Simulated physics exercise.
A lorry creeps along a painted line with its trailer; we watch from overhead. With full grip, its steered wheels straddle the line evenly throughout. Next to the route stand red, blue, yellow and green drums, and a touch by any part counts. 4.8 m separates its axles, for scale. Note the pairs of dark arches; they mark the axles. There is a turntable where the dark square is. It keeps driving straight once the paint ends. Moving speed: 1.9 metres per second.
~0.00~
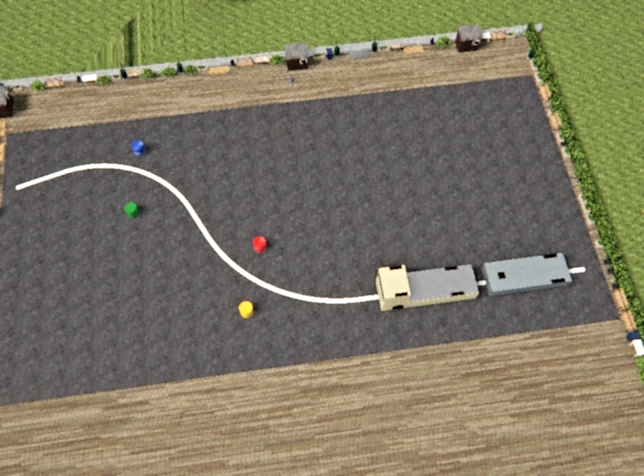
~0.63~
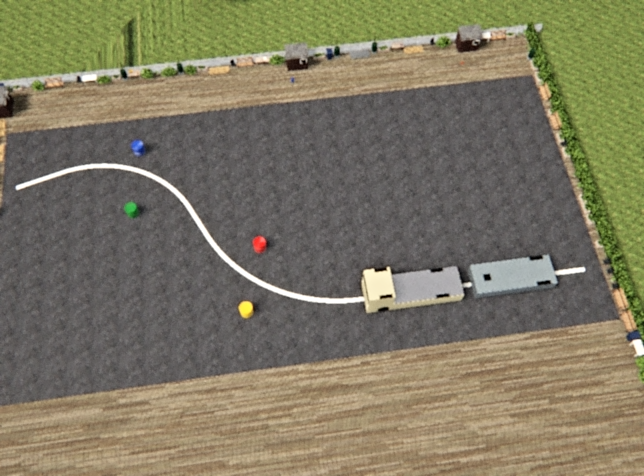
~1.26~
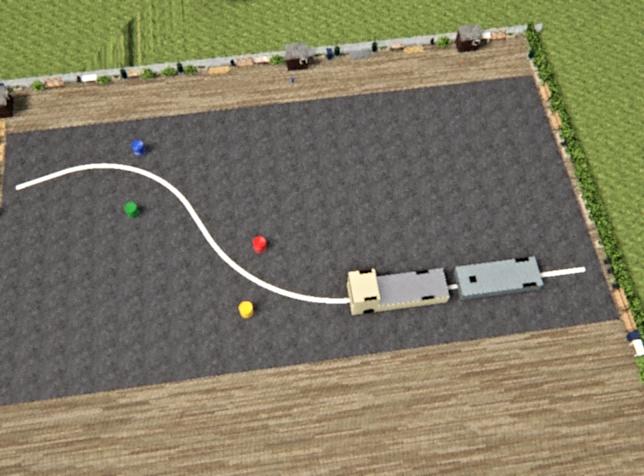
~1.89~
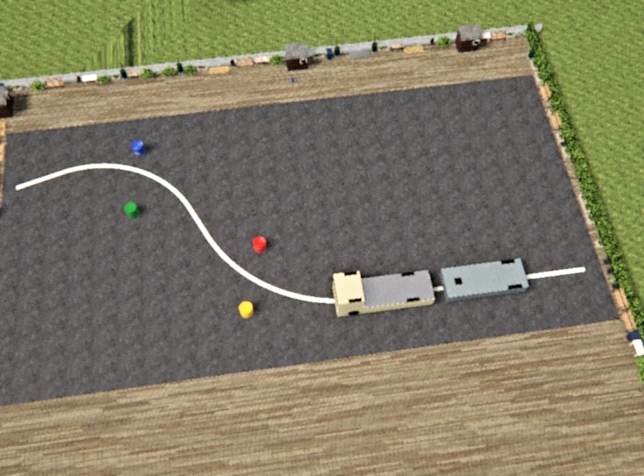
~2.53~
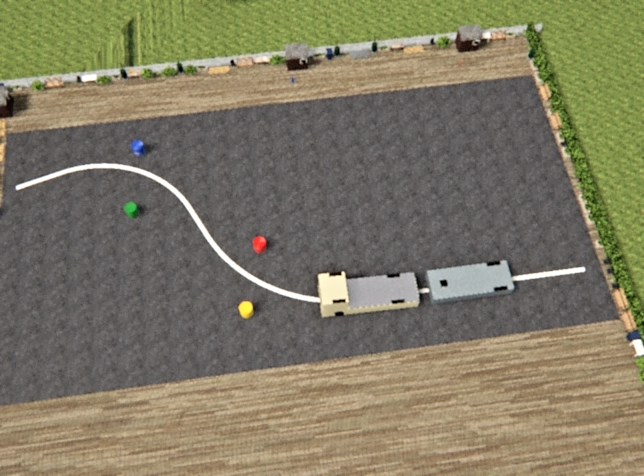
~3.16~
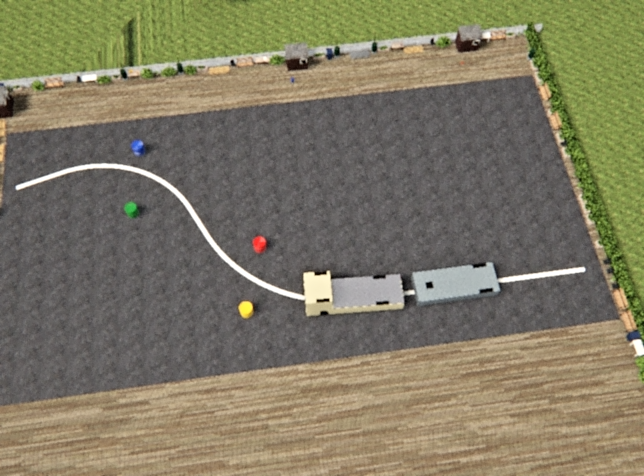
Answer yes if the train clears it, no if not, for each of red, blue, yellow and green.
Red: No, blue: No, yellow: Yes, green: Yes.
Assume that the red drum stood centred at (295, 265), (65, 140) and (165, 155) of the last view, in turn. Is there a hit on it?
In the first spot it is contacted, in the second left alone, and in the third left alone.
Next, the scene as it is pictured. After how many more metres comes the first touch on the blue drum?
The touch comes after about 20.5 m of further driving.
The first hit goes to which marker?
That would be red.
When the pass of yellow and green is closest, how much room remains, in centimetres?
For yellow it's 60, for green it's 70.
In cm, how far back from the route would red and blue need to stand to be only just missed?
Red: 70; blue: 20.
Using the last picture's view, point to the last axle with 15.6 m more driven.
Roughly pixel (303, 277).
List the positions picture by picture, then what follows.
The first frame shows nose (382, 291); last axle (554, 268); still straight; red (260, 245), blue (139, 149), yellow (246, 310), green (132, 211); 1 trailer.
The second frame shows nose (367, 293); last axle (540, 270); still straight.
The third frame shows nose (352, 295); last axle (526, 272); still straight.
The fourth frame shows nose (337, 296); last axle (511, 274); still straight.
The fifth frame shows nose (322, 297); last axle (497, 276); turned 1°.
The sixth frame shows nose (307, 296); last axle (483, 278); turned 3°; red (260, 245), blue (139, 149), yellow (246, 310), green (132, 211).
After 5.4 s, the last axle is at (432, 285) of the last picture, on the line; yellow has been passed with 60 cm to spare.
After 11.5 s, the last axle is at (301, 276) of the last picture, 130 cm off the line; the trailer has hit red.
After 14.1 s, the last axle is at (251, 250) of the last picture, 155 cm off the line; the lorry has hit blue.
After 20.9 s, the last axle is at (140, 183) of the last picture, 150 cm off the line; green has been passed with 70 cm to spare.
After 28.0 s, the last axle is out of the picture, 55 cm off the line; 2 of 4 struck in all.
